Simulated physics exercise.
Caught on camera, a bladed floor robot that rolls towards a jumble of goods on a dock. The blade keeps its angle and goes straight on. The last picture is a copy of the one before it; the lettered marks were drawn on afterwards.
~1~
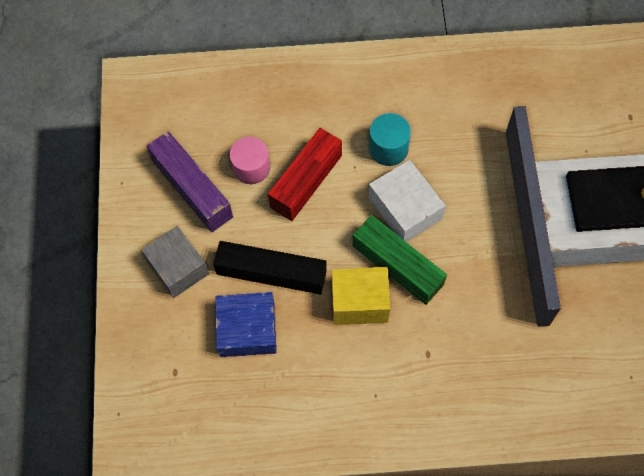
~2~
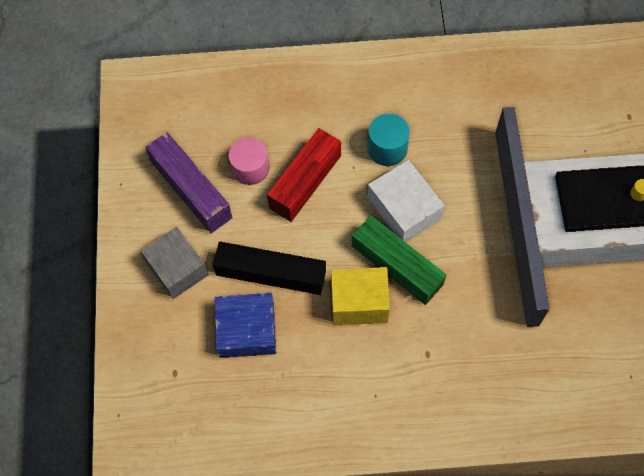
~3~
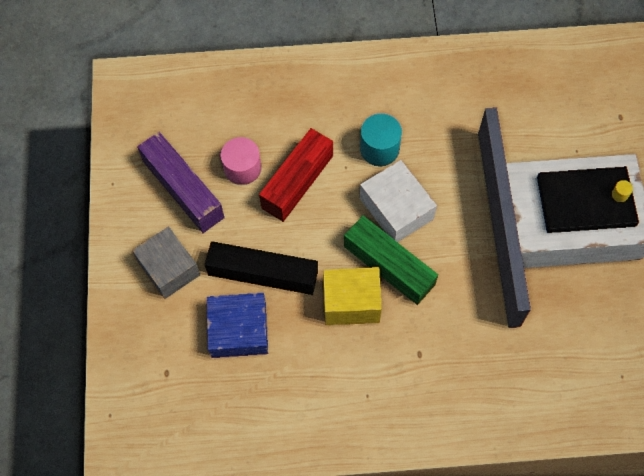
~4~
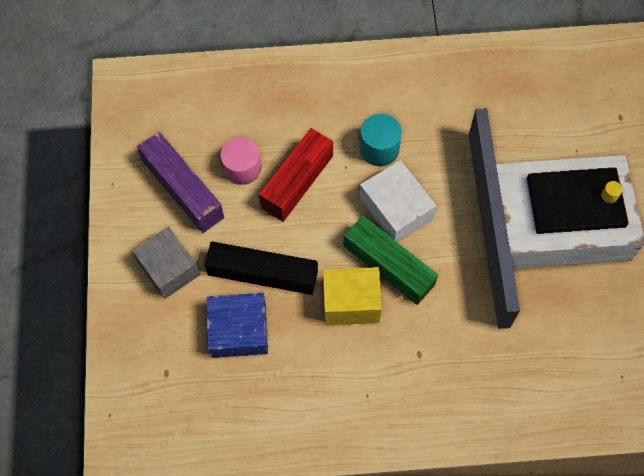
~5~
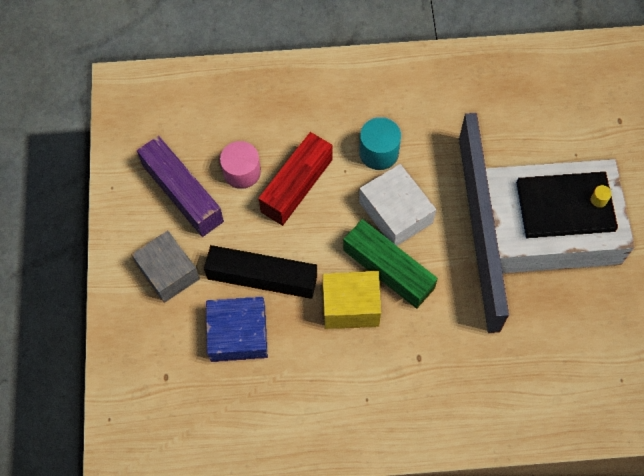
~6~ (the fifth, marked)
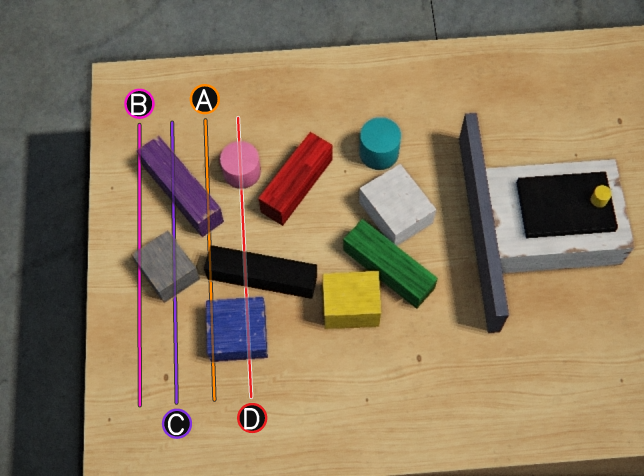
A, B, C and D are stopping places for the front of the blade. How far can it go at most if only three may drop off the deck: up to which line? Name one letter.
C.
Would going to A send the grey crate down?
No.
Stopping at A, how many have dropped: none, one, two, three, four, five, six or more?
By then, none.
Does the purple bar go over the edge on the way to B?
Yes.
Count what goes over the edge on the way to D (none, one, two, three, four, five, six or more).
In all, none.
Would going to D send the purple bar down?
No.
On the marked copy, A at (210, 251); B at (140, 256); C at (174, 254); D at (244, 249).
Following C. Soon after the start, robot (448, 212); turquoise canister (338, 144); yellow crate (323, 318).
Later, robot (336, 221); grey crate (137, 278); purple bar (138, 187).
In the end, robot (247, 227); grey crate over the edge; purple bar over the edge; three fallen.
As for the rest, A is within the limit but short; B drops six; D is within the limit but short.
